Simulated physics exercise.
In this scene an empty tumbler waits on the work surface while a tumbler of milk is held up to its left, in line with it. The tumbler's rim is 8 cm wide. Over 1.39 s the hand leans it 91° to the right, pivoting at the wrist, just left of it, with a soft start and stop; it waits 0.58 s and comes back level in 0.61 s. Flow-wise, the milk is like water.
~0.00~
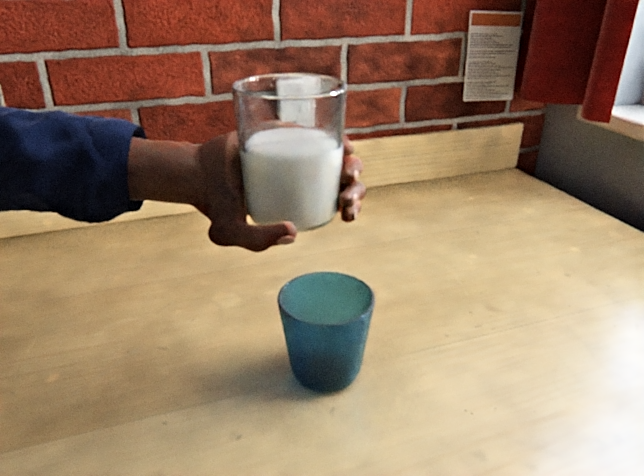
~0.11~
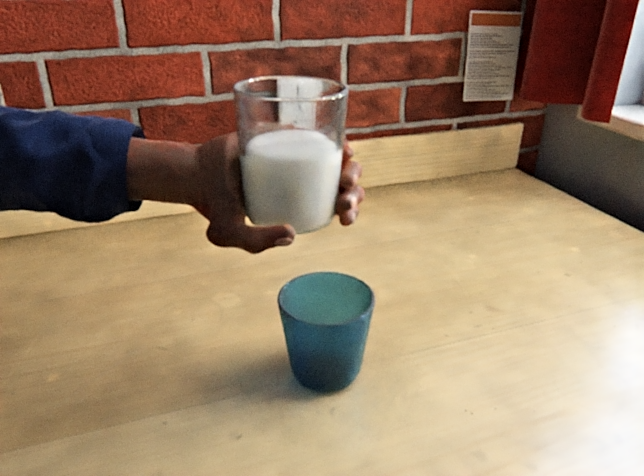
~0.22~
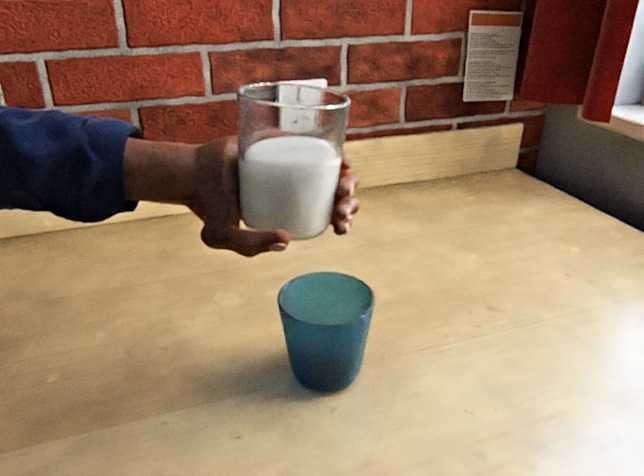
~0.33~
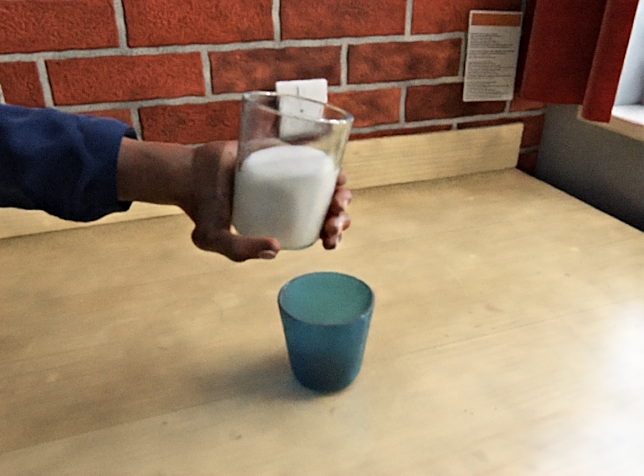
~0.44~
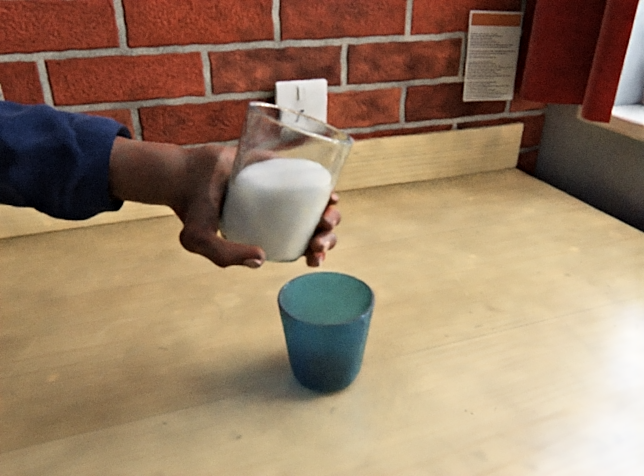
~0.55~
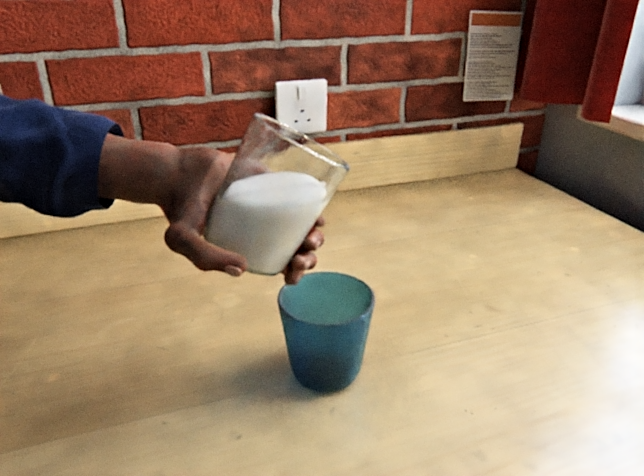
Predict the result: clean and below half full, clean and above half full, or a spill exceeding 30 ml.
Neat, beyond half.
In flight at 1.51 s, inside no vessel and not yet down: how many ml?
Around 20 ml is in the air.
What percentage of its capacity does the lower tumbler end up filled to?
About 65 %.
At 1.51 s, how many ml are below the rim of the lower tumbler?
Roughly 190 ml.
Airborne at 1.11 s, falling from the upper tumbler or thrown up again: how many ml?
Estimate: Some 35 ml.
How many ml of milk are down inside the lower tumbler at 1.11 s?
I'd put it around 35 ml.
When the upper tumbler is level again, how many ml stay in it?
It ends up holding about 10 ml.
Then, 1.11 s in, the tilt is 82° and the tumbler has 35 ml, the tumbler 195 ml, and 0 ml is on the work surface.
Then, 1.51 s in, the tilt is 91° and the tumbler has 190 ml, the tumbler 55 ml, and 0 ml is on the work surface.
Then, 1.94 s in, the tilt is 91° and the tumbler has 240 ml, the tumbler 15 ml, and 0 ml is on the work surface.
Then, 2.40 s in, the tilt is 19° and the tumbler has 240 ml, the tumbler 10 ml, and 10 ml is on the work surface.
Finally, the tumbler has 240 ml, the tumbler 10 ml, and 10 ml is on the work surface.
